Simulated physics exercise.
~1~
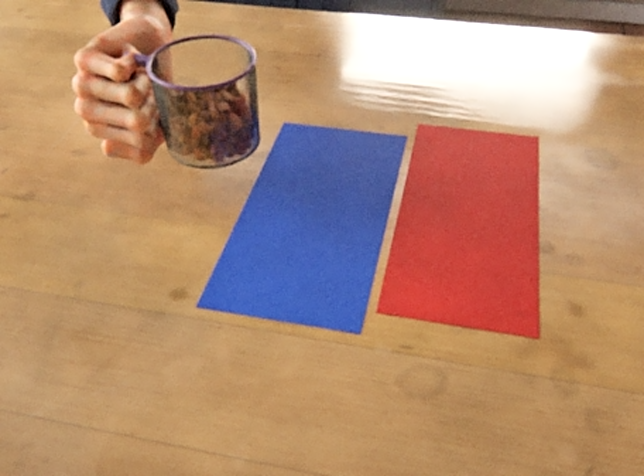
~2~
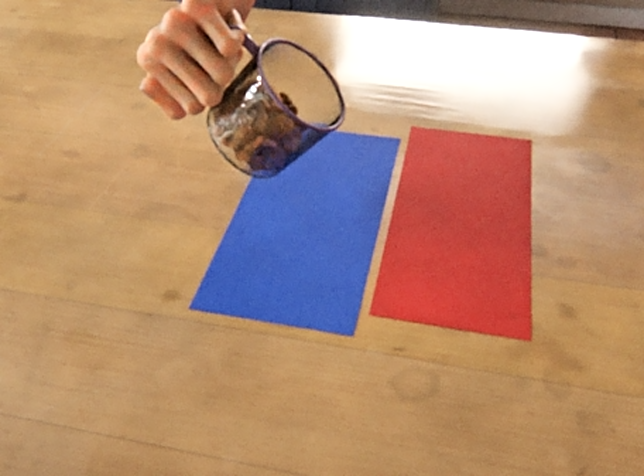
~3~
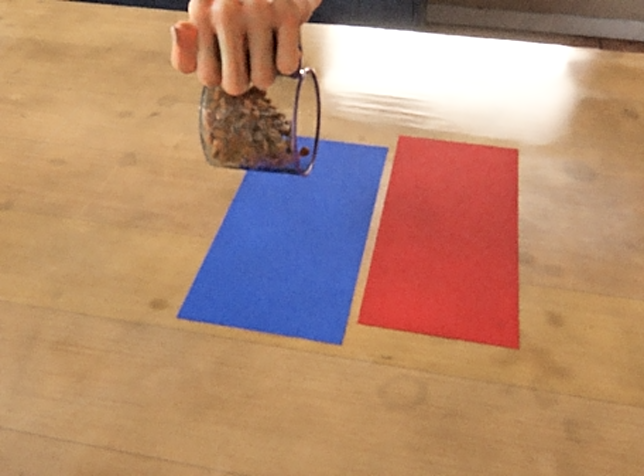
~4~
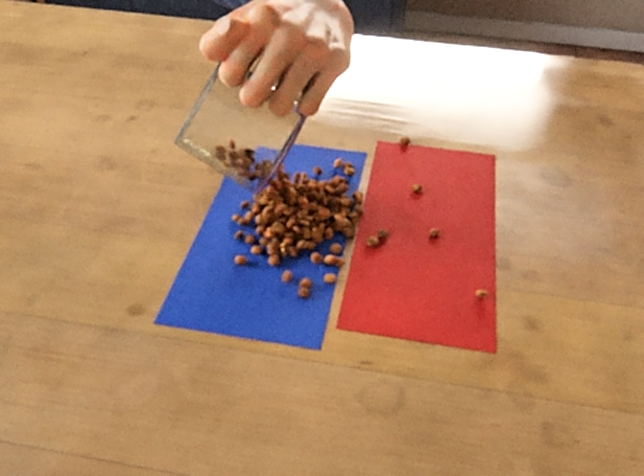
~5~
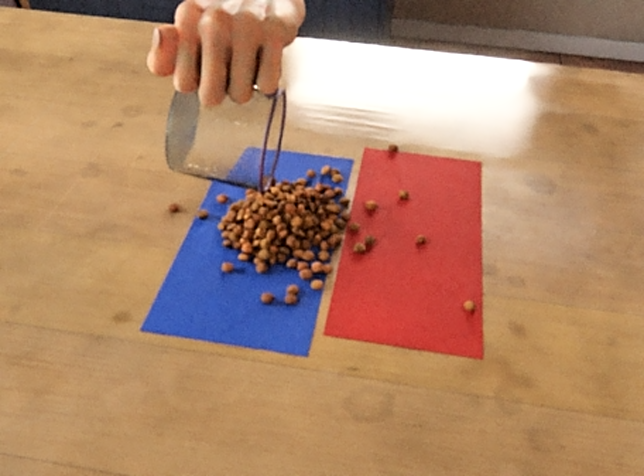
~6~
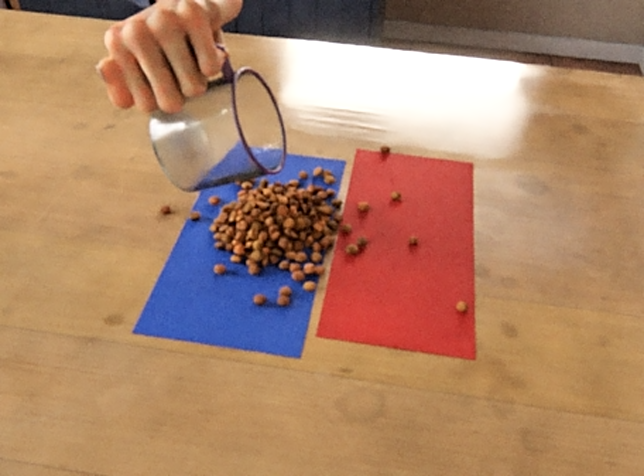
At the start, a hand holds a clear cup of brown kibble upright over a wooden table, up and left of a blue mat that lies beside a red one. The hand brings the cup over the upper part of the blue mat and tips it onto its side, with the kibble still inside. As the cup tilts further, the pieces tumble out into a heap on the blue mat, and several scatter across the red. The hand then turns the emptied cup partly back up. Finally, most of the kibble rests piled on blue, a few pieces dot the red mat, and a couple lie near the blue mat's left edge.
